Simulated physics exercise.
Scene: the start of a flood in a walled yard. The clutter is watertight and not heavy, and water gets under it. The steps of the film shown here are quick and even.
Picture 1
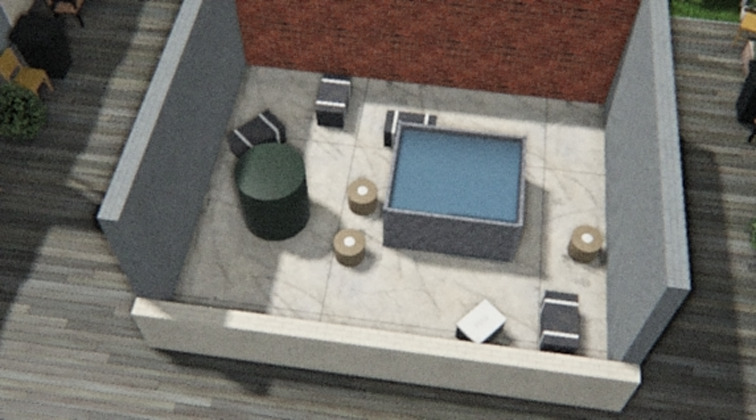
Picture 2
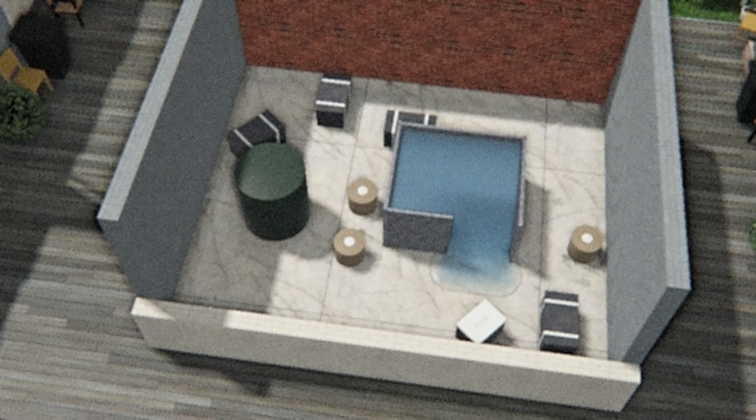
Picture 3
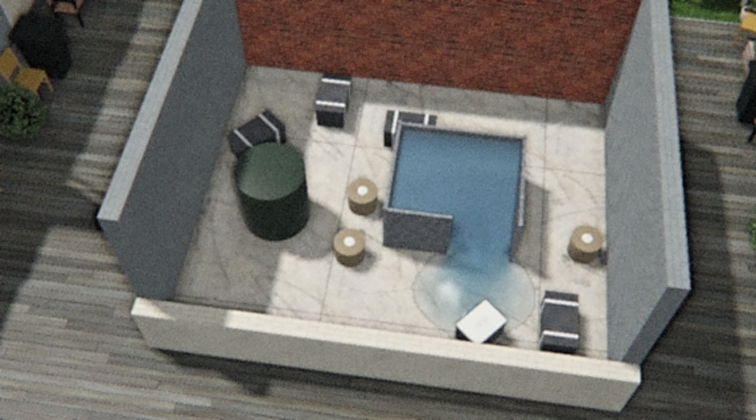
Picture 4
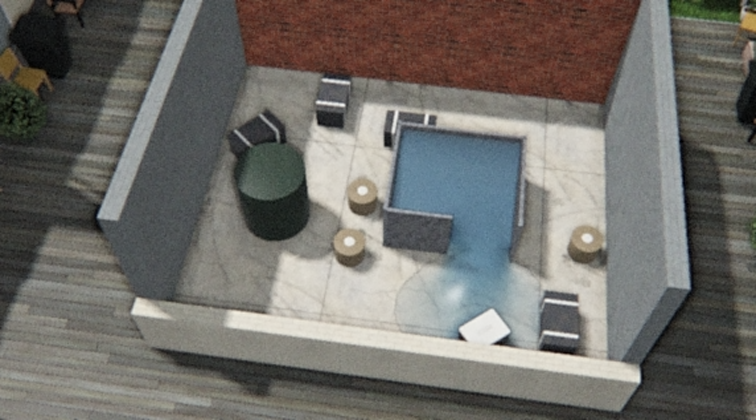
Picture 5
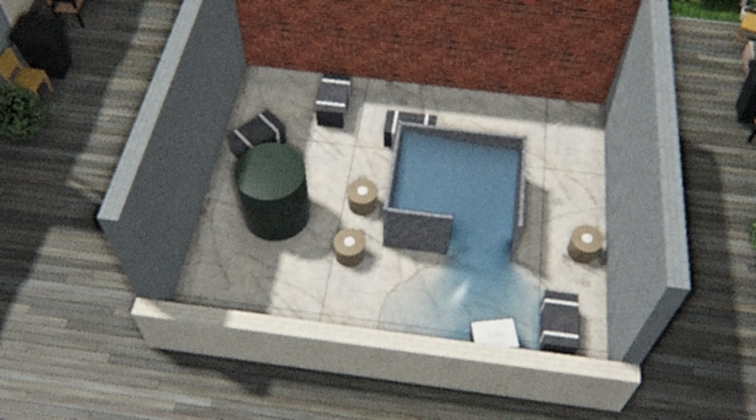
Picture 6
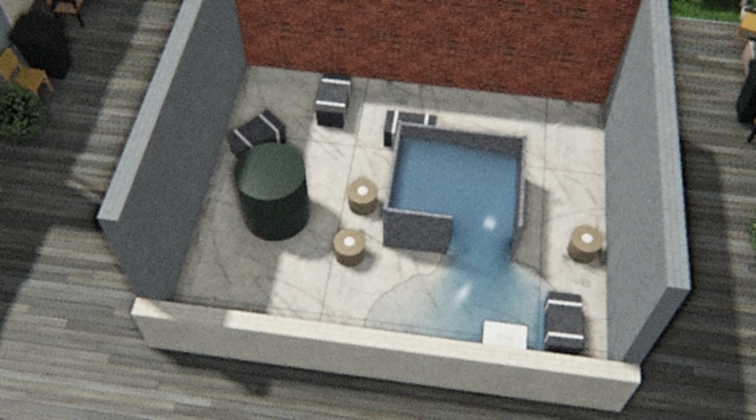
In a walled yard, water poured through a gap in the front of a raised pool and spread across the pale floor, nudging a white-topped box toward the low front wall.
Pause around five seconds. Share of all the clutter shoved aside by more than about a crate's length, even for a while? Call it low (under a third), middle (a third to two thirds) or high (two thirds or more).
Middle.
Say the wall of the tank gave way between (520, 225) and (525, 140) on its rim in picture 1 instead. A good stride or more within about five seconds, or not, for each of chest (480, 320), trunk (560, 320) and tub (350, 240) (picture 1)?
Taking them in order, covered the distance, covered the distance, covered the distance.
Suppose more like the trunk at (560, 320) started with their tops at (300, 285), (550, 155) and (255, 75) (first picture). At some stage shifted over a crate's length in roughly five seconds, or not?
Results - 1: Ends up far away; 2: Ends up far away; 3: Doesn't go far.
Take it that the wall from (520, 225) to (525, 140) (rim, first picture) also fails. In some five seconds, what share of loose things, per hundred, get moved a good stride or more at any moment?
Roughly 90 %.
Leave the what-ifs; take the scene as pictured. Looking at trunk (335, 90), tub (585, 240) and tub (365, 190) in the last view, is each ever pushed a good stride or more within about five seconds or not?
Object by object as listed: Kept nearby, then got well clear, then kept nearby.
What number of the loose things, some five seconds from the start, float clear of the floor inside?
The answer is 3.
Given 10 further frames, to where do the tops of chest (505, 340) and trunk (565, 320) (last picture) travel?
The first top is near (592, 317) and the second near (549, 216).
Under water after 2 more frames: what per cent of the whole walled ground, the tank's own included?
Roughly 25 per cent.
A moment on, 1 of 8 are well off their spots; 1 afloat.
Next, 3 of 8 are well off their spots; 1 afloat.
Later, 4 of 8 are well off their spots; 1 afloat.
In the end, 5 of 8 are well off their spots, and 5 have been at some point; 3 afloat.
